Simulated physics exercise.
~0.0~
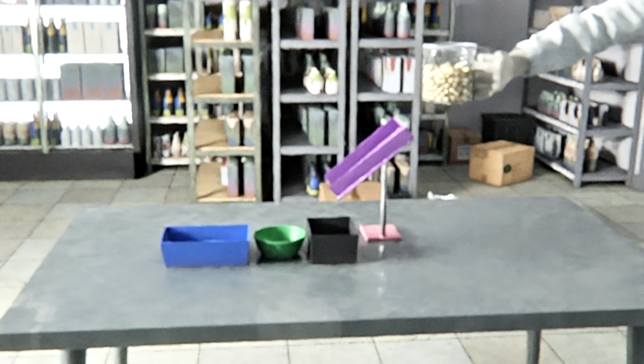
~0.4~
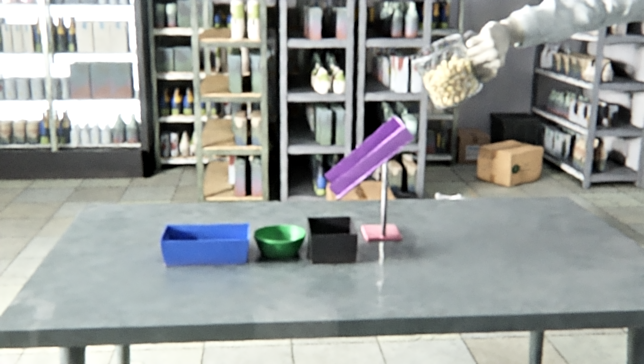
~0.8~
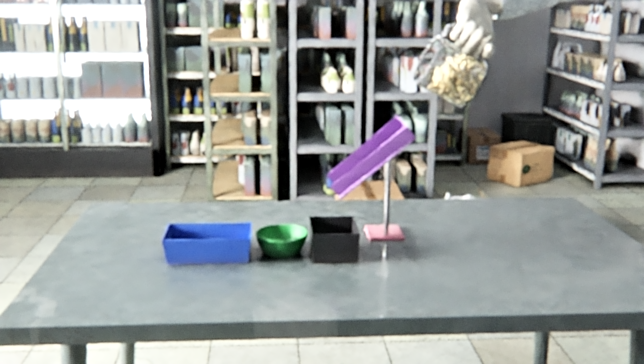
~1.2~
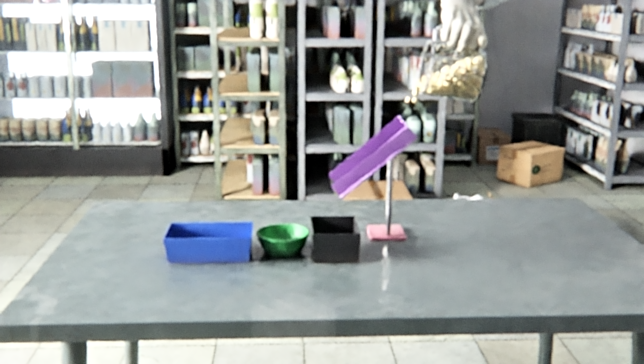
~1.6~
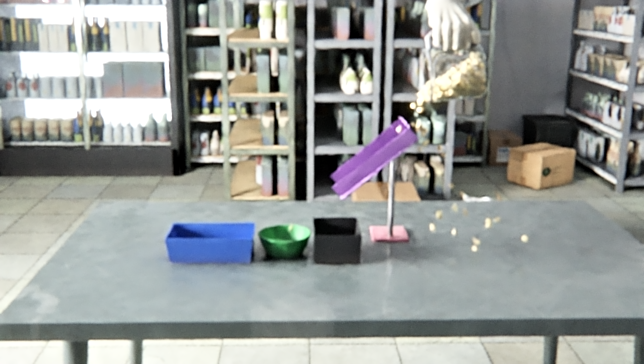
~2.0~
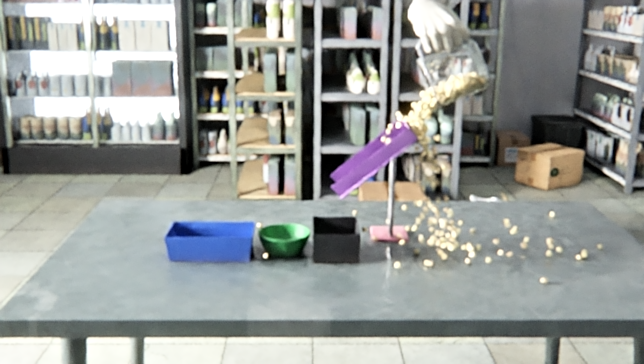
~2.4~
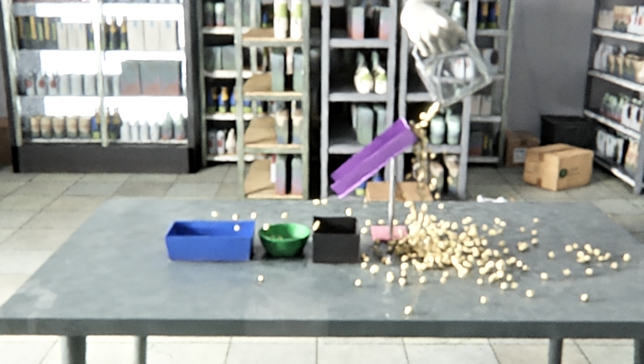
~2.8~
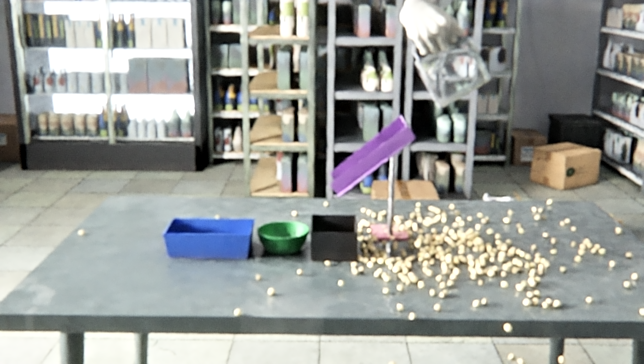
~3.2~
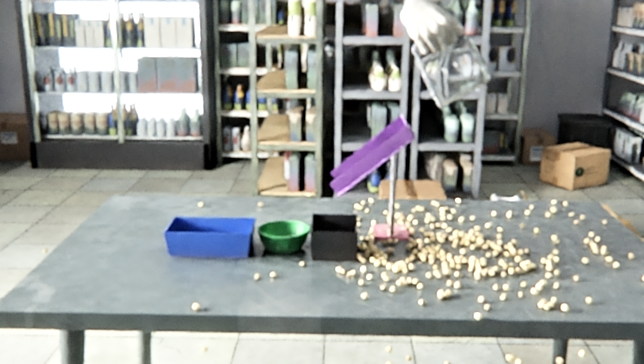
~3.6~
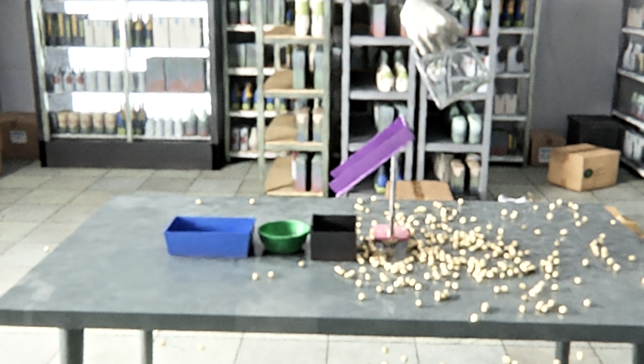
A gloved hand carried a clear jug of pale nuts over a purple ramp and tipped it until it was empty, but the nuts spilled and scattered across the right side of the gray table, leaving the black, green and blue containers without any.
